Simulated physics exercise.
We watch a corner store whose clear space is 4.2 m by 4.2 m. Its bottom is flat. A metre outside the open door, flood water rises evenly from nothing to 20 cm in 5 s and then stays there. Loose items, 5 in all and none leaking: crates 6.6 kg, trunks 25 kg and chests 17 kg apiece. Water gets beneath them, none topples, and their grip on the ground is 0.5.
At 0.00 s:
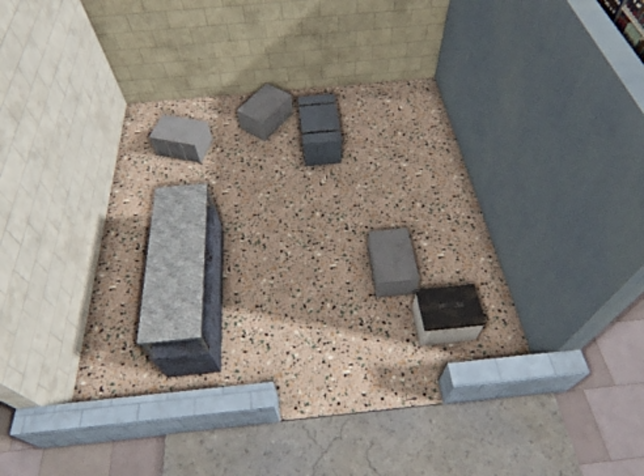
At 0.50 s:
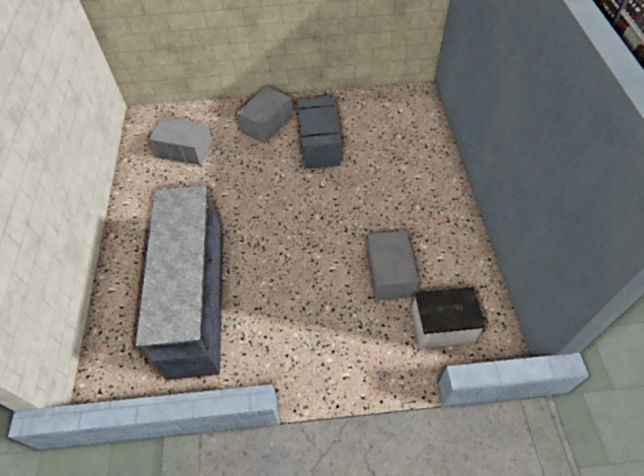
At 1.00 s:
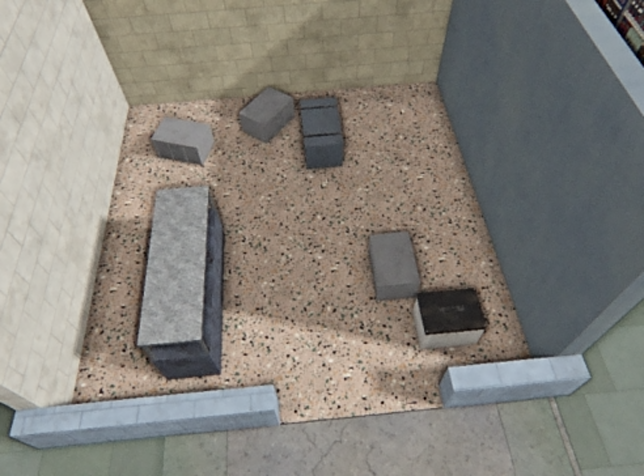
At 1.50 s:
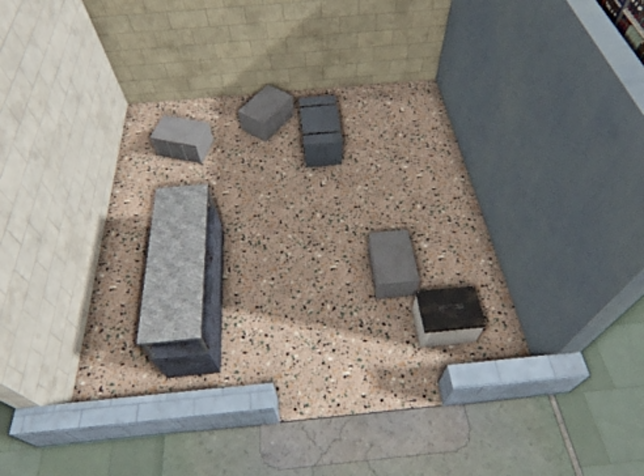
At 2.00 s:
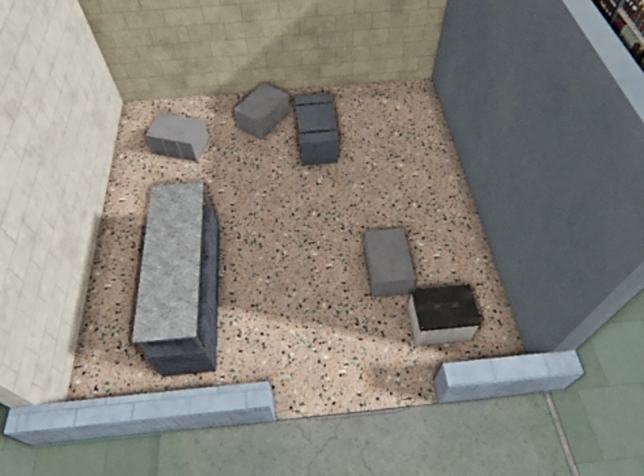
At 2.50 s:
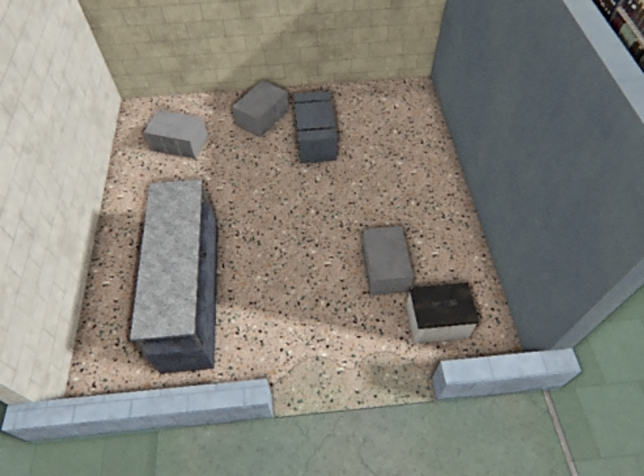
Greenish water spreads over the paving outside the open front of a speckled-floored store, seen from high above with a faintly wavering camera. A long grey block stands at left, grey and darker boxes sit near the back wall, and a grey box and a black-topped pale one rest at right. The water deepens in tint, then slips thinly through the gap between the low pale-blue walls, while the boxes stay put.
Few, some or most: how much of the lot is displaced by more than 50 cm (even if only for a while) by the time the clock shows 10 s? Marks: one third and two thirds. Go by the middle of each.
Share: From one to two thirds.
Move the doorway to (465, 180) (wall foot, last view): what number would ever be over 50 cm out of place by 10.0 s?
In that case 3 of them.
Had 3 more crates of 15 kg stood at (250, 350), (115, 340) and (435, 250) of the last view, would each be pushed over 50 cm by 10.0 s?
In turn: Under, short of it, short of it.
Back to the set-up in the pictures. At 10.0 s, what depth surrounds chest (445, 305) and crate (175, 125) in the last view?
About 5 and 7 cm.
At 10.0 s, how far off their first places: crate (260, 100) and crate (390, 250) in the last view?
In turn: 80 cm, 250 cm.
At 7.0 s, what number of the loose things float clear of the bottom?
At that moment 2.
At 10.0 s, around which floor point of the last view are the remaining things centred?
At about (312, 158).
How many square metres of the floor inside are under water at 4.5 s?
About 5.0 m2.
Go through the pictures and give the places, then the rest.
In the first frame, a crate at (179, 129), on the bottom; a crate at (393, 254), on the bottom; water covers 0.0 m2; 0 of 5 have shifted.
In the second frame, a crate at (178, 132), on the bottom; a crate at (393, 257), on the bottom; 0.0 m2 under water; 0 of 5 have shifted.
In the third frame, a crate at (180, 132) rests on the ground; a crate at (394, 258) rests on the ground; water covers 0.0 m2; 0 of 5 have shifted.
In the fourth frame, a crate at (180, 130) rests on the ground; a crate at (394, 256), on the bottom; 0.0 m2 under water; 0 of 5 have shifted.
In the fifth frame, a crate at (175, 128), on the bottom; a crate at (389, 254) rests on the ground; 0.0 m2 under water; 0 of 5 have shifted.
In the sixth frame, a crate at (173, 125) rests on the ground; a crate at (388, 252), on the bottom; 0.3 m2 under water; 0 of 5 have shifted.
After 3.5 s 0 of 5 are over 50 cm from their spots; 0 afloat.
After 4.5 s 0 of 5 are over 50 cm from their spots; 0 afloat.
After 7.0 s 1 of 5 are over 50 cm from their spots; 2 afloat.
After 10.0 s 3 of 5 are over 50 cm from their spots, and 3 have been at some point; 4 afloat.
